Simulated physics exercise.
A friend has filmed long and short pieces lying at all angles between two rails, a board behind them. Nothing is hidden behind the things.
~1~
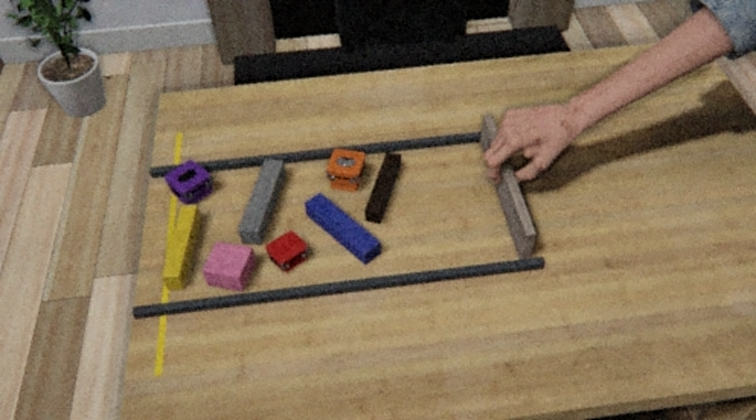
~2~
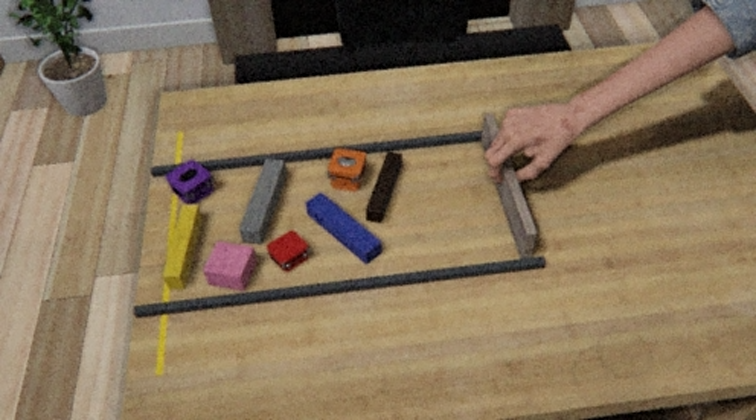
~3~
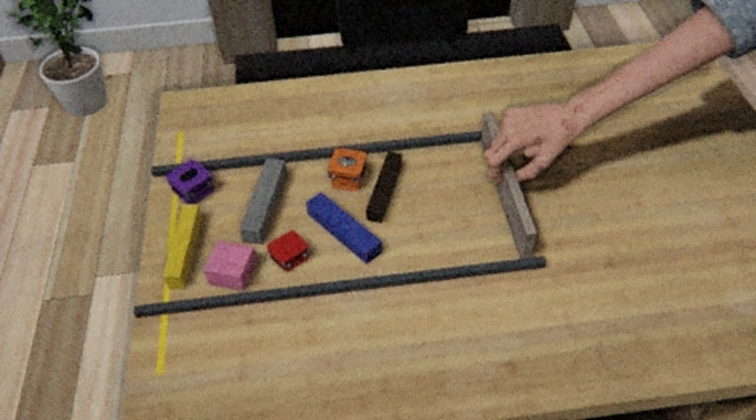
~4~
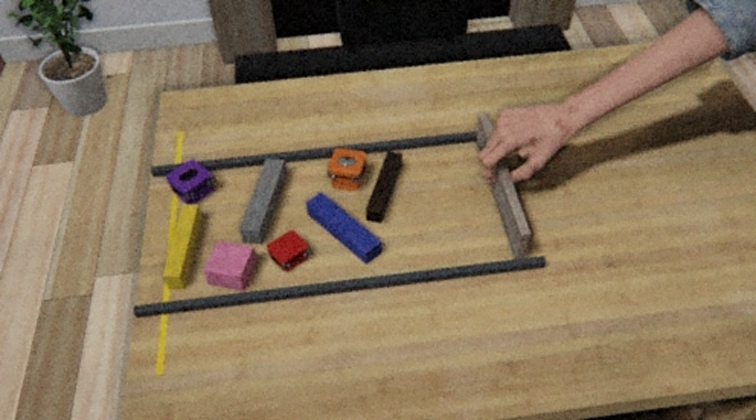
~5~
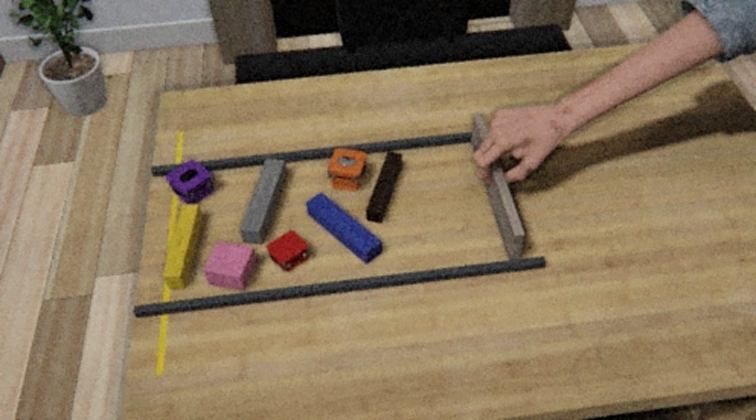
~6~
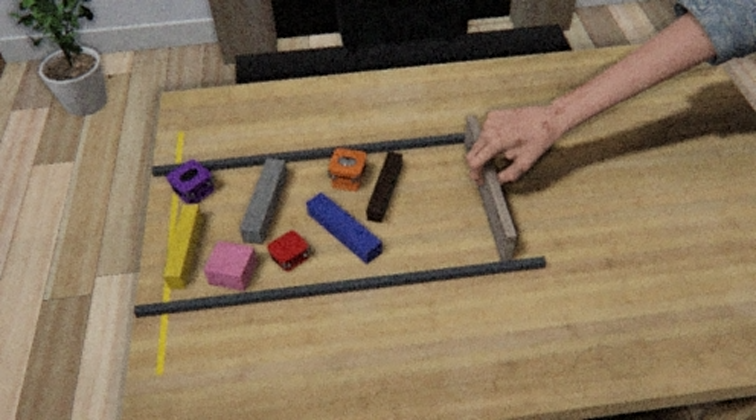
A hand sliding a wooden board slightly left between two dark rails, the scattered colourful blocks and bars beyond it lying still.
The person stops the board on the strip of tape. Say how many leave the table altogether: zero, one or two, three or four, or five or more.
The number that fall off is five or more.
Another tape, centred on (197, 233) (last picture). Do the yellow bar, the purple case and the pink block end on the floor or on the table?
The yellow bar drops off; the purple case drops off; the pink block comes down.
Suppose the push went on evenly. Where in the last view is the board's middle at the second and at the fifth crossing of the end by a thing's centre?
First at (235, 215), next at (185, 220).
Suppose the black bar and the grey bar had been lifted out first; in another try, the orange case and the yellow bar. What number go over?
Fallen: 4, and 4 in the other try.
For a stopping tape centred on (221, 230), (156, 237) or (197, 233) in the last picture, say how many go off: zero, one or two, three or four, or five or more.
The falls would be one to two; five or over; 3 or 4.
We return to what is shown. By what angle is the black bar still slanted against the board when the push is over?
About 0°.
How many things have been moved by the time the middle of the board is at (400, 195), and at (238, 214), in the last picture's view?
At the one place 1, at the other 8.
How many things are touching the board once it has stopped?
It touches 2.
A little later, none off yet; yellow bar at rest near (184, 245); purple case at rest near (191, 183); pink block at rest near (231, 266).
Next, none off yet; yellow bar moving near (173, 246); purple case shifted a little near (177, 185); pink block shifted about its own width near (190, 279).
When it is over, the number that fall off is five or more; down, orange case, red case, grey bar, pink block, purple case and yellow bar.
